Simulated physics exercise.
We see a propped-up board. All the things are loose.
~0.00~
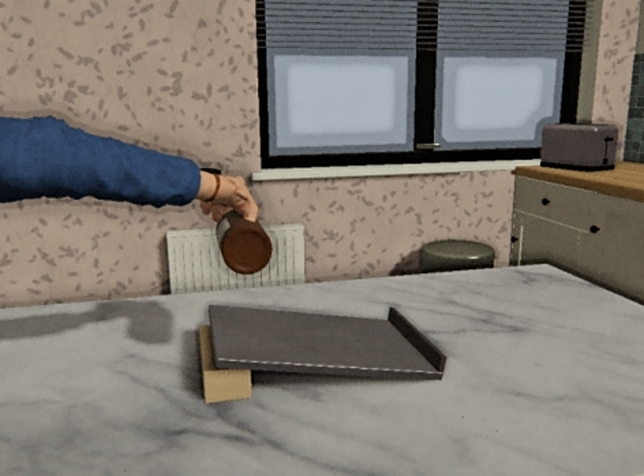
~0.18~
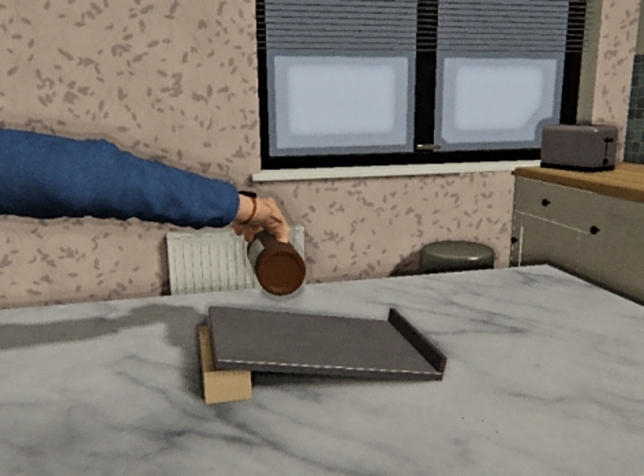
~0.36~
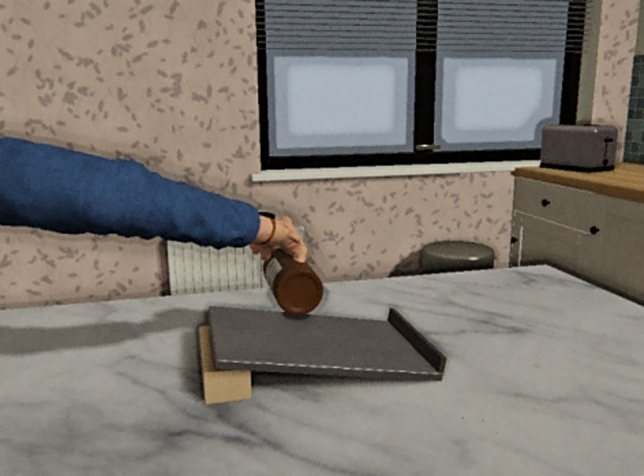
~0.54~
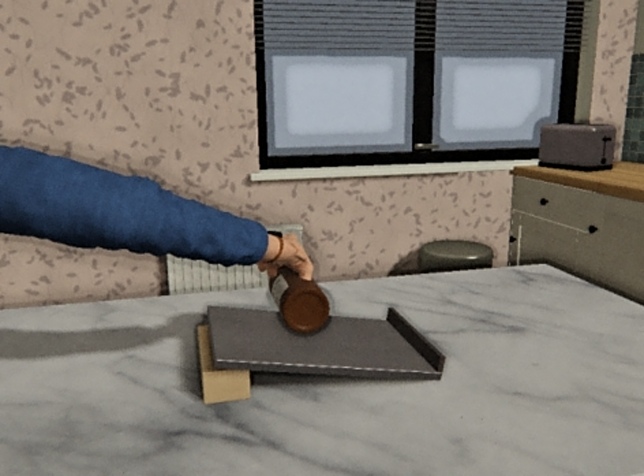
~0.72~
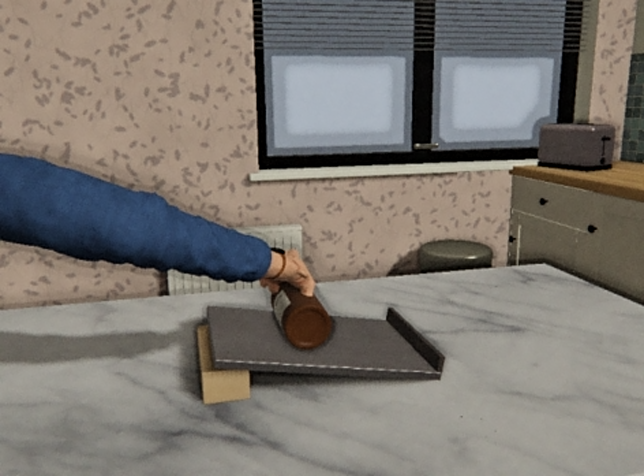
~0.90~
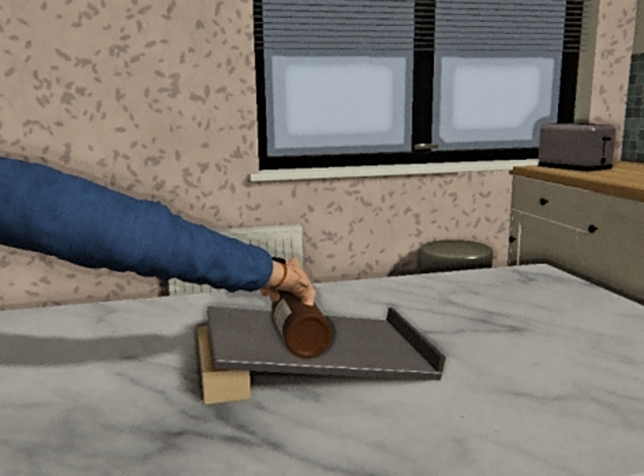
We see a blue-sleeved arm move a brown bottle rightward and down over a marble surface, bringing it onto a dark board propped up by a small block at its left side, with the hand still on the bottle.
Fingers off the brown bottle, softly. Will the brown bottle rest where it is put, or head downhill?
The brown bottle slides or rolls down.
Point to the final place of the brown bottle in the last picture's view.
Near (394, 323).
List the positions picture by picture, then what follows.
In the first frame, on its way; brown bottle (240, 236).
In the second frame, on its way; brown bottle (272, 256).
In the third frame, on its way; brown bottle (288, 274).
In the fourth frame, on its way; brown bottle (294, 291).
In the fifth frame, on its way; brown bottle (296, 306).
In the sixth frame, in place under the hand; brown bottle (296, 315).
Around 1.30 s, brown bottle displaced about its own width near (325, 317).
Around 1.50 s, brown bottle displaced well along near (372, 321).
Around 1.60 s, brown bottle displaced well along near (394, 320).
Finally (2.1 s), moved from the start, brown bottle. Final places as the last picture's camera would see them, brown bottle near (394, 323). The brown bottle runs down the board.
